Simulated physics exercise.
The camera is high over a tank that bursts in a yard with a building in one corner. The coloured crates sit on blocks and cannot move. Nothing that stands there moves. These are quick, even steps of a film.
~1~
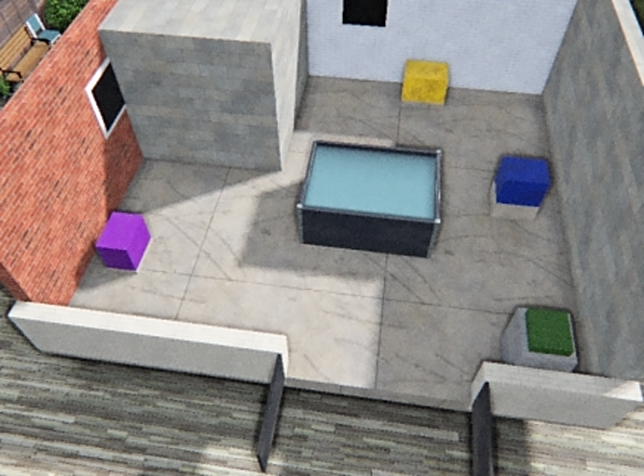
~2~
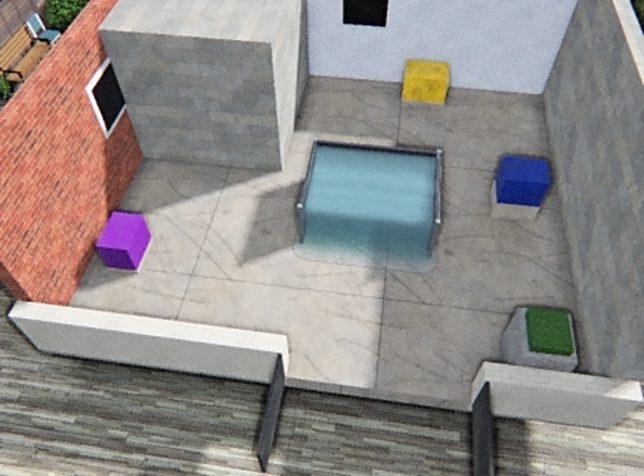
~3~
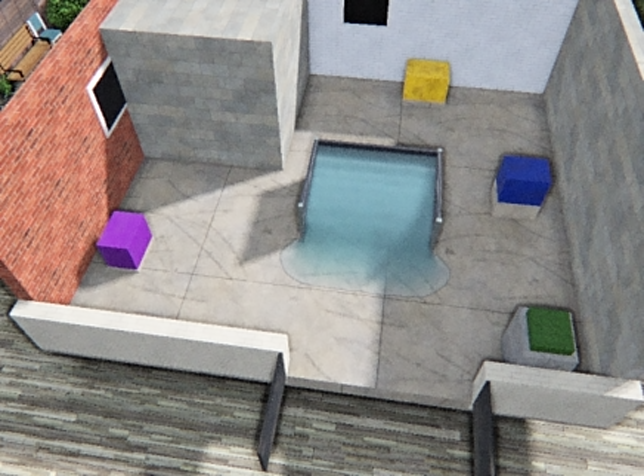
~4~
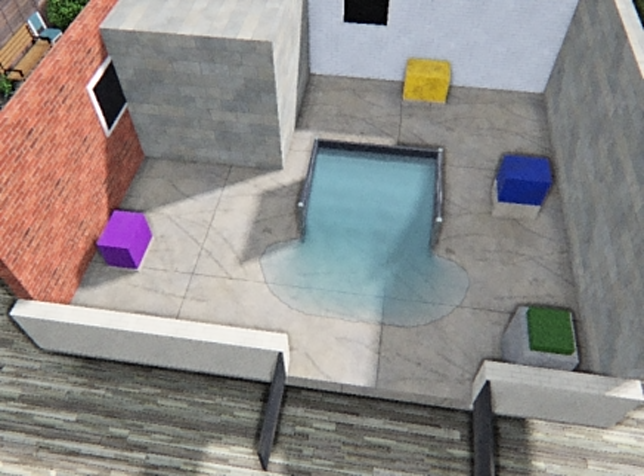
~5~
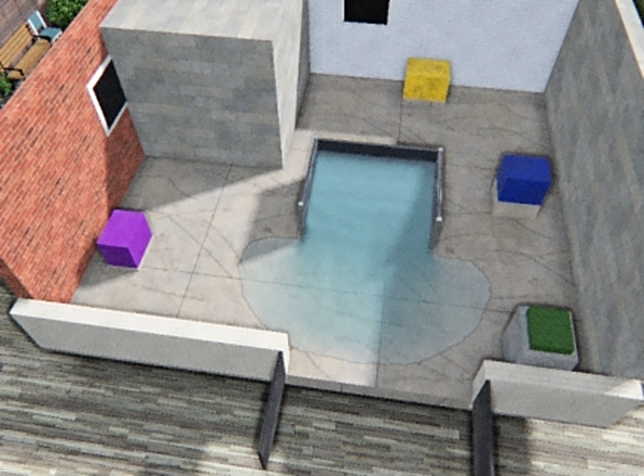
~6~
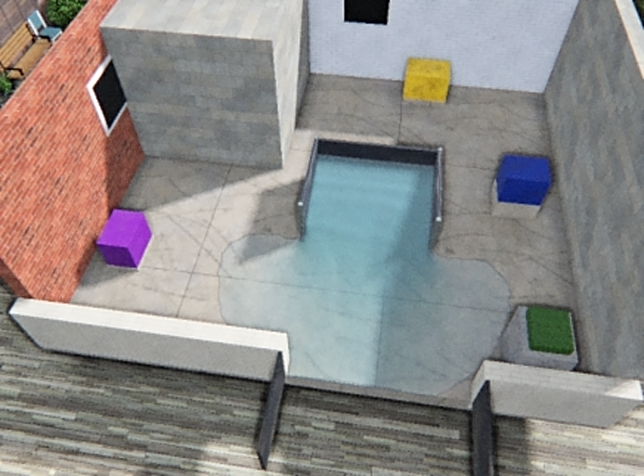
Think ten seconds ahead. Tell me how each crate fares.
One by one: The yellow crate stays dry; the blue crate stays dry; the purple crate gets wet.
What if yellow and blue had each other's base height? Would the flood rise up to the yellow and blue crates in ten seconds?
In short: The yellow crate remains dry, the blue crate remains dry.
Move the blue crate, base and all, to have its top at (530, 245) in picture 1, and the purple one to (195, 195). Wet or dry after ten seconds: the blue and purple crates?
One by one: The blue crate is spared; the purple crate escapes it.
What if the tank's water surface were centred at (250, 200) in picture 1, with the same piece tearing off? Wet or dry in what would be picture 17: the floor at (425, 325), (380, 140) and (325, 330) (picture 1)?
In turn: Wet, dry, awash.
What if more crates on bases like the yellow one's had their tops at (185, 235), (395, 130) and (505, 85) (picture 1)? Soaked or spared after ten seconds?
In that order: Is spared, stays dry, remains dry.
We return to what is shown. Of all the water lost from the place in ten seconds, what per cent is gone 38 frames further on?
Near 95 in a hundred.
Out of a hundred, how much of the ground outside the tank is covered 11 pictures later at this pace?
Roughly 30 per cent.
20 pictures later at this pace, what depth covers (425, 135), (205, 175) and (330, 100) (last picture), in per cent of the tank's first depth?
About 0, 0 and 0 per cent.
A moment on, water covers 25 % of the floor; the yellow crate not reached, the blue crate not reached, the purple crate not reached.
Next, water covers 30 % of the floor; the yellow crate not reached, the blue crate not reached, the purple crate water round its plinth.
Then, water covers 40 % of the floor; the yellow crate not reached, the blue crate not reached, the purple crate water round its plinth.
Later, water covers 55 % of the floor; the yellow crate not reached, the blue crate water round its plinth, the purple crate water round its plinth.
In the end, water covers 65 % of the floor; the yellow crate stayed above the water, the blue crate stayed above the water, the purple crate was topped.
